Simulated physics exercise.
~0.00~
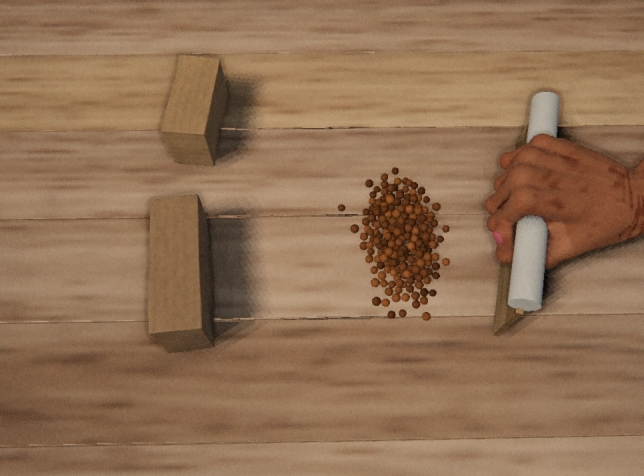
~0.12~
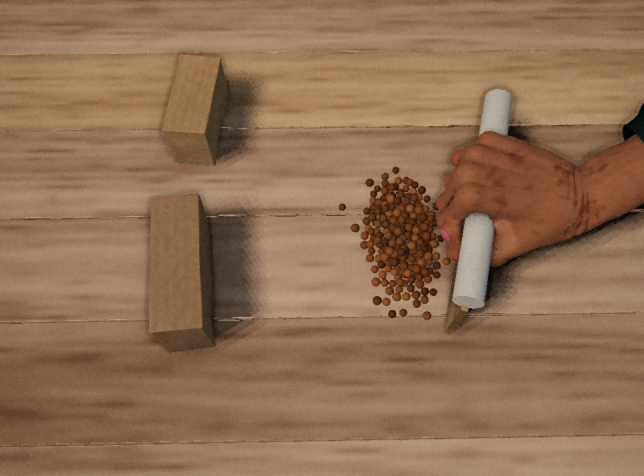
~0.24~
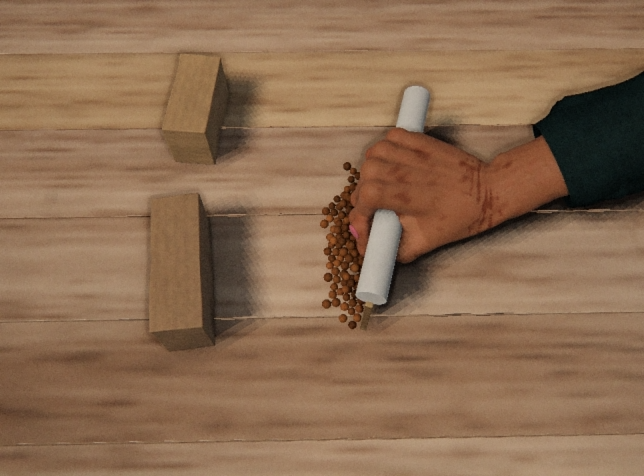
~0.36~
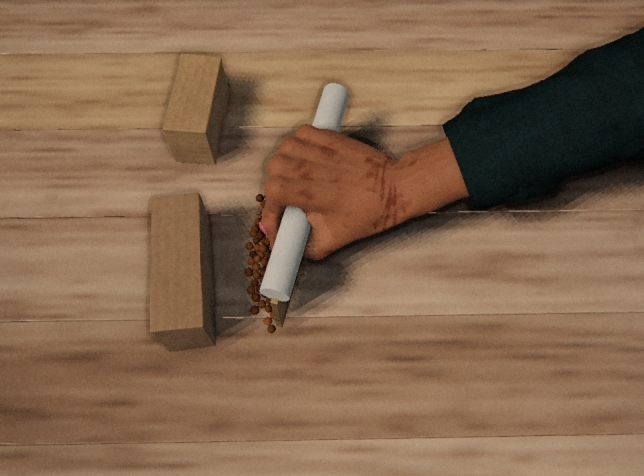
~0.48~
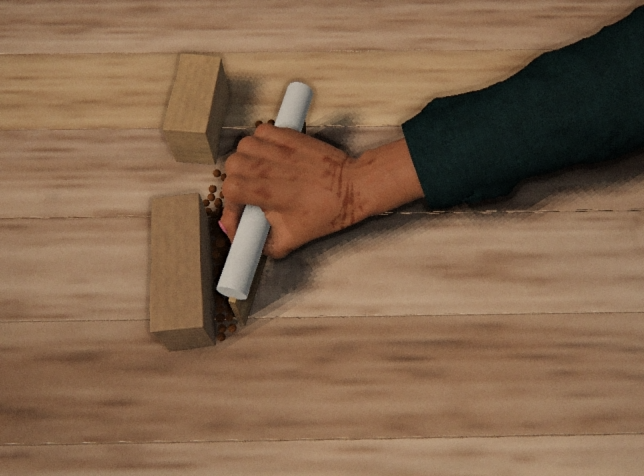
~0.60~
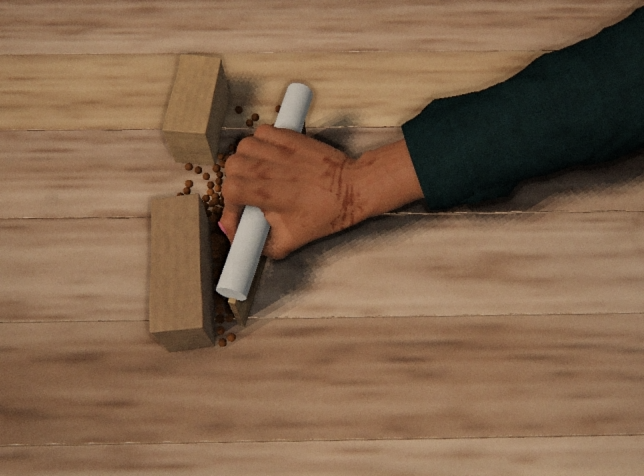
On a wooden surface, a hand sweeps brown pieces left, bunching most against two blocks.
